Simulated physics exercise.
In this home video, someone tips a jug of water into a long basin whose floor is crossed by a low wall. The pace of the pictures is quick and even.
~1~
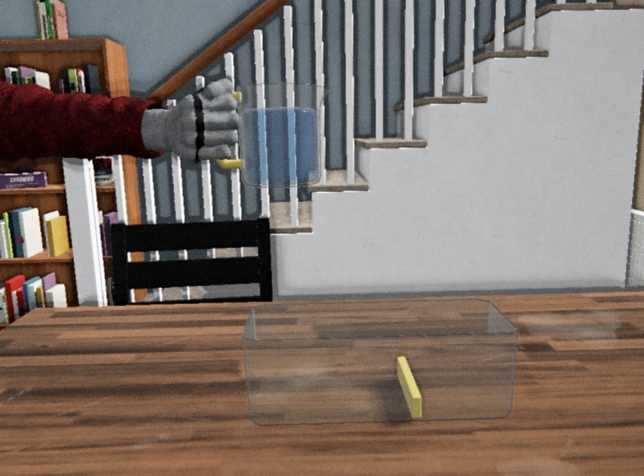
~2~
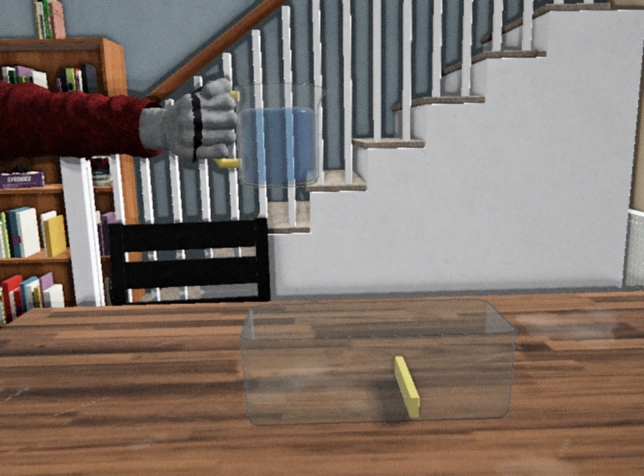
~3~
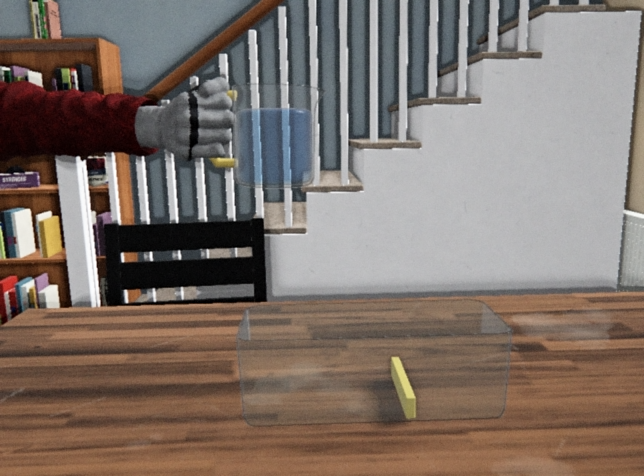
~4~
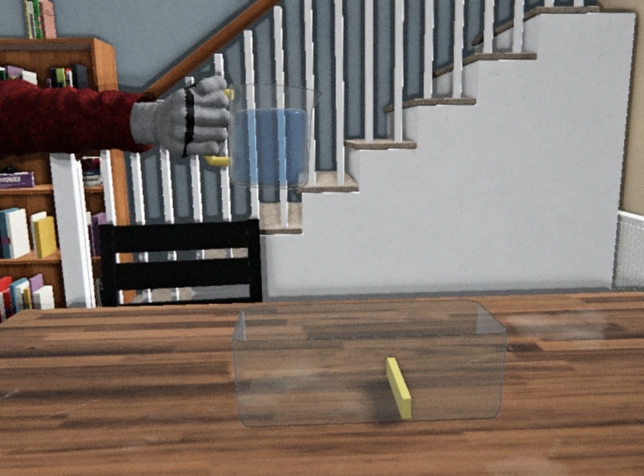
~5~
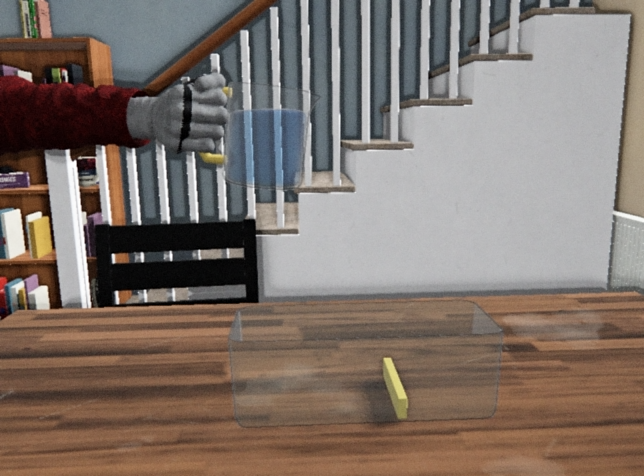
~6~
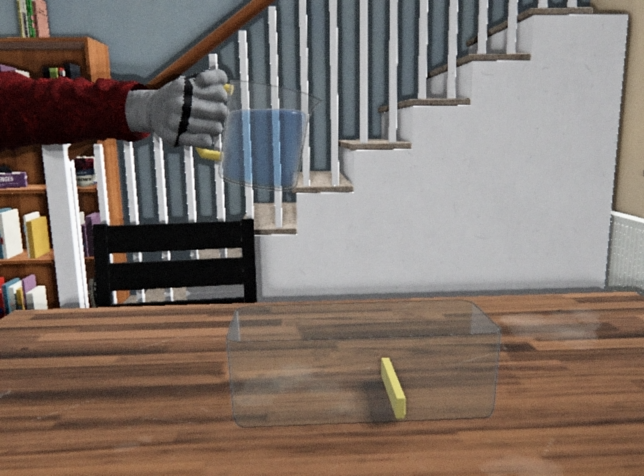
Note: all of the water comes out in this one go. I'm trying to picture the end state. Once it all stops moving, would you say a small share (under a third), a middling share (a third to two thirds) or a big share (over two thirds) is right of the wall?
A middling share, a third to two thirds.
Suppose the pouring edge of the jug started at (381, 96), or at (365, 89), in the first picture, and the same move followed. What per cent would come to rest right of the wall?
70 and 70 in a hundred.
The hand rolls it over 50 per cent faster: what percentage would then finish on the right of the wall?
It comes to 45 per cent or so.
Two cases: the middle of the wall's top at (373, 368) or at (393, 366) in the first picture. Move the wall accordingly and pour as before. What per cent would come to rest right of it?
Well, it's close to 90 per cent for the first one, then 70 per cent for the other.
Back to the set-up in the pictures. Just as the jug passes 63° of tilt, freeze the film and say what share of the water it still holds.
Near 90 in a hundred still remains.
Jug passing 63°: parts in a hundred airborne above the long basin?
I'd put it near 10 per cent.
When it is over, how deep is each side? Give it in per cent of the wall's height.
Left 40 per cent, right 70.
A moment on, the tilt is 63° and 88 per cent is still to pour, 1 is left of the wall and 0 right of it.
Next, the tilt is 101° and 28 per cent is still to pour, 6 is left of the wall and 35 right of it.
Then the tilt is 113° and 1 per cent is still to pour, 37 is left of the wall and 55 right of it.
Later the tilt is 113° and 0 per cent is still to pour, 46 is left of the wall and 50 right of it.
At rest 47 per cent lies left of the wall, 50 right of it and 4 outside.
